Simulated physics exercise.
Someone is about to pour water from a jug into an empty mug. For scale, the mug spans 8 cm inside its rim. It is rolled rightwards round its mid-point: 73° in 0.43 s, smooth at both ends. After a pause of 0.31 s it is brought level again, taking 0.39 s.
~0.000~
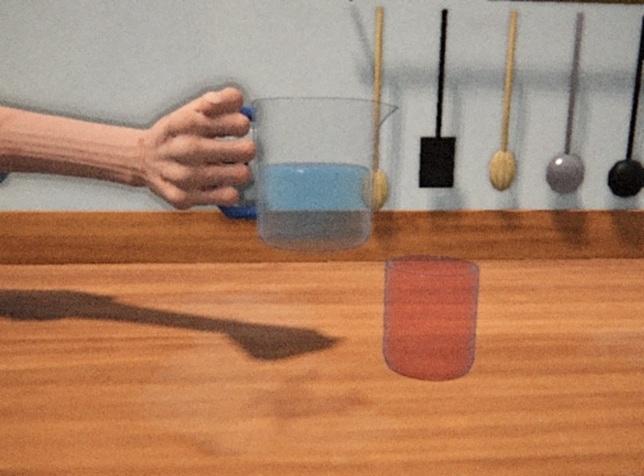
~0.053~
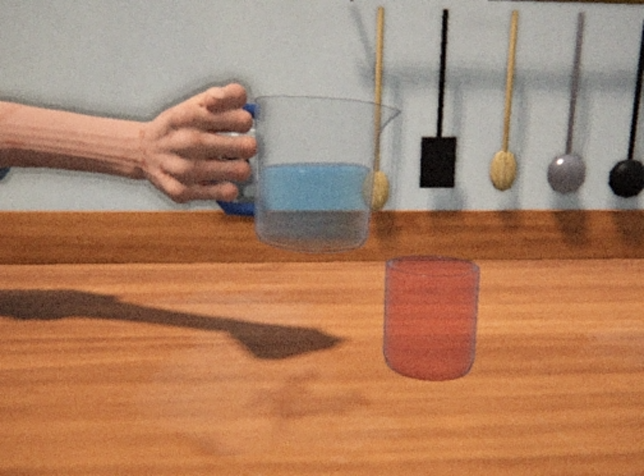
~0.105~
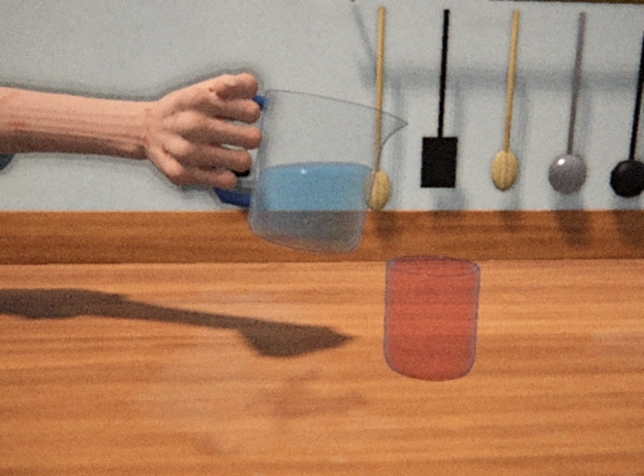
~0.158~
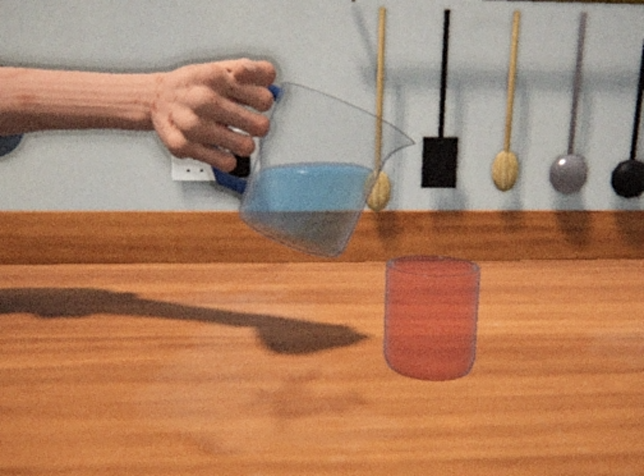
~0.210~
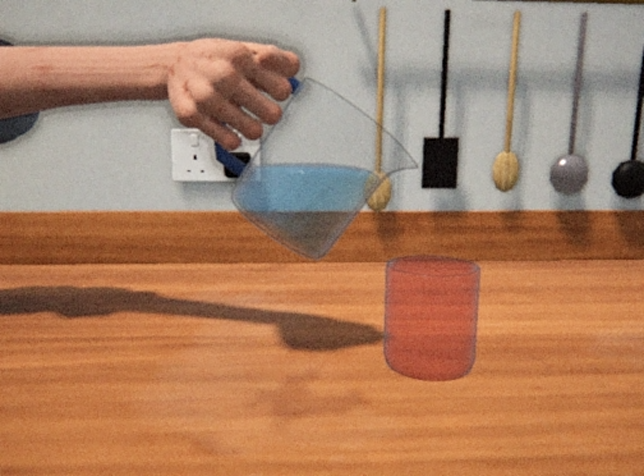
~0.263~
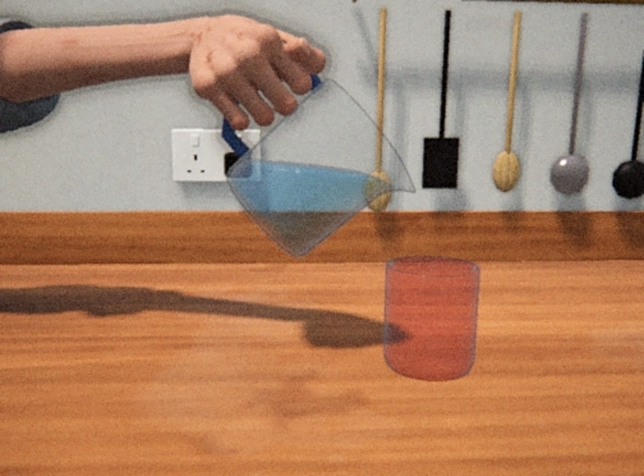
In a kitchen, a hand holds a clear jug of blue liquid upright above a wooden counter, beside a red cup and below hanging utensils. The hand rises and rolls the jug steadily rightwards, lifting its handle side until it leans steeply, uncovering a wall socket behind while the cup stays still.
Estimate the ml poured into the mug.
About 260 ml.
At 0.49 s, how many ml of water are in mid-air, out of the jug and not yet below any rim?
Close to 50 ml.
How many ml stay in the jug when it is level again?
Some 200 ml.
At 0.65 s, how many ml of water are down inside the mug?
About 150 ml.
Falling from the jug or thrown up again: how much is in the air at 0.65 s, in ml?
Close to 50 ml.
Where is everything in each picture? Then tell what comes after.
In the first picture, it leans 0°; its right rim is at (398, 106); the water meets the walls at (270, 167) and (359, 167); the mug's rim runs from (388, 268) to (475, 267).
In the second picture, it leans 3°; its right rim is at (401, 110); the water meets the walls at (271, 167) and (355, 166).
In the third picture, it leans 10°; its right rim is at (408, 123); the water meets the walls at (270, 169) and (356, 166).
In the fourth picture, it leans 22°; its right rim is at (415, 142); the water meets the walls at (262, 171) and (362, 168).
In the fifth picture, it leans 35°; its right rim is at (418, 167); the water meets the walls at (252, 174) and (364, 172).
In the sixth picture, it leans 49°; its right rim is at (416, 192); the water meets the walls at (249, 162) and (376, 182).
By 0.49 s the tilt is 73° and the mug has 35 ml, the jug 380 ml, and 0 ml is on the worktop.
By 0.65 s the tilt is 73° and the mug has 150 ml, the jug 260 ml, and 0 ml is on the worktop.
By 0.82 s the tilt is 65° and the mug has 235 ml, the jug 210 ml, and 0 ml is on the worktop.
By 1.01 s the tilt is 15° and the mug has 255 ml, the jug 195 ml, and 5 ml is on the worktop.
At rest the mug has 260 ml, the jug 195 ml, and 10 ml is on the worktop.
